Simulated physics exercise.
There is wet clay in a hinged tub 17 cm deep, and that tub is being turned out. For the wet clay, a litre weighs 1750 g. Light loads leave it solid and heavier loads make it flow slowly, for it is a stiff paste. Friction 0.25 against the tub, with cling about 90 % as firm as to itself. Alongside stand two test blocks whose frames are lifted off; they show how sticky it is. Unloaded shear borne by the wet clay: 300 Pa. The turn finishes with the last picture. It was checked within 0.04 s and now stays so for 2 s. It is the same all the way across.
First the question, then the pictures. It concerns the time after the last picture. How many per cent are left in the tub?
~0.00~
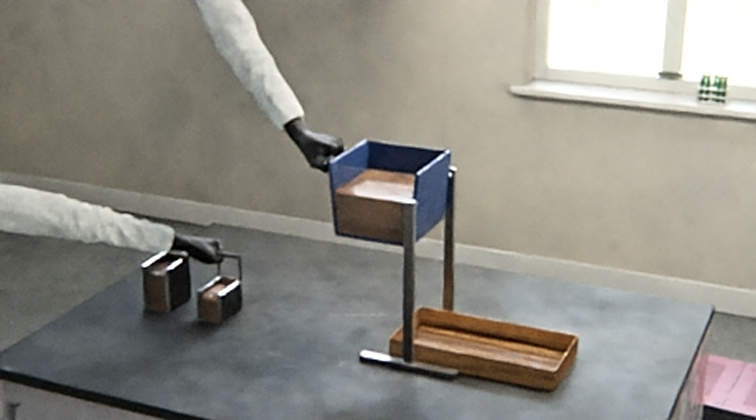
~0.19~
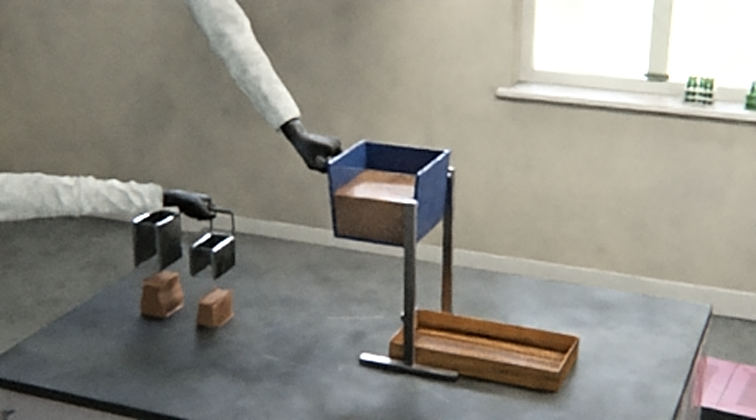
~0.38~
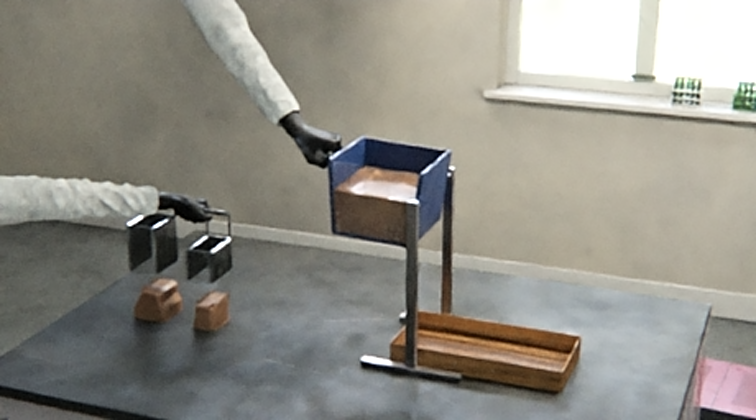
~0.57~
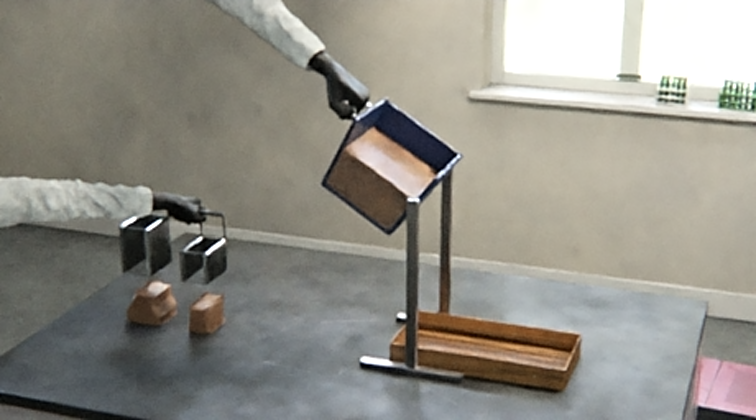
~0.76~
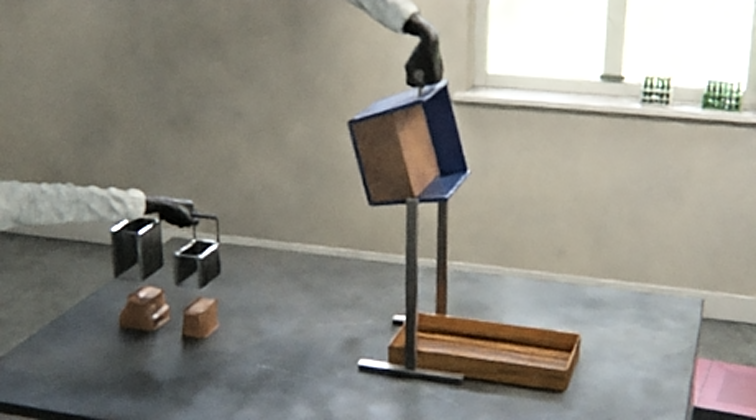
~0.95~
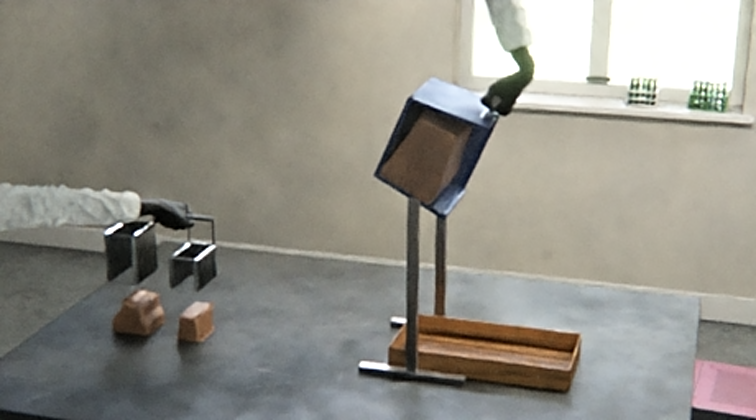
About 0 %.
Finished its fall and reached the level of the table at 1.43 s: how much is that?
I'd say close to 85 per cent of it.
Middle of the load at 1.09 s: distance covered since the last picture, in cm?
Roughly 11 cm.
By 1.09 s, the tub is at 113 degrees and holds 47 %.
By 1.26 s, the tub is at 113 degrees and holds 12 %.
By 1.43 s, the tub is at 113 degrees and holds 0 %.
By 1.60 s, the tub is at 113 degrees and holds 0 %.
By 2.95 s, at the end, the tub is at 113 degrees and holds 0 %.
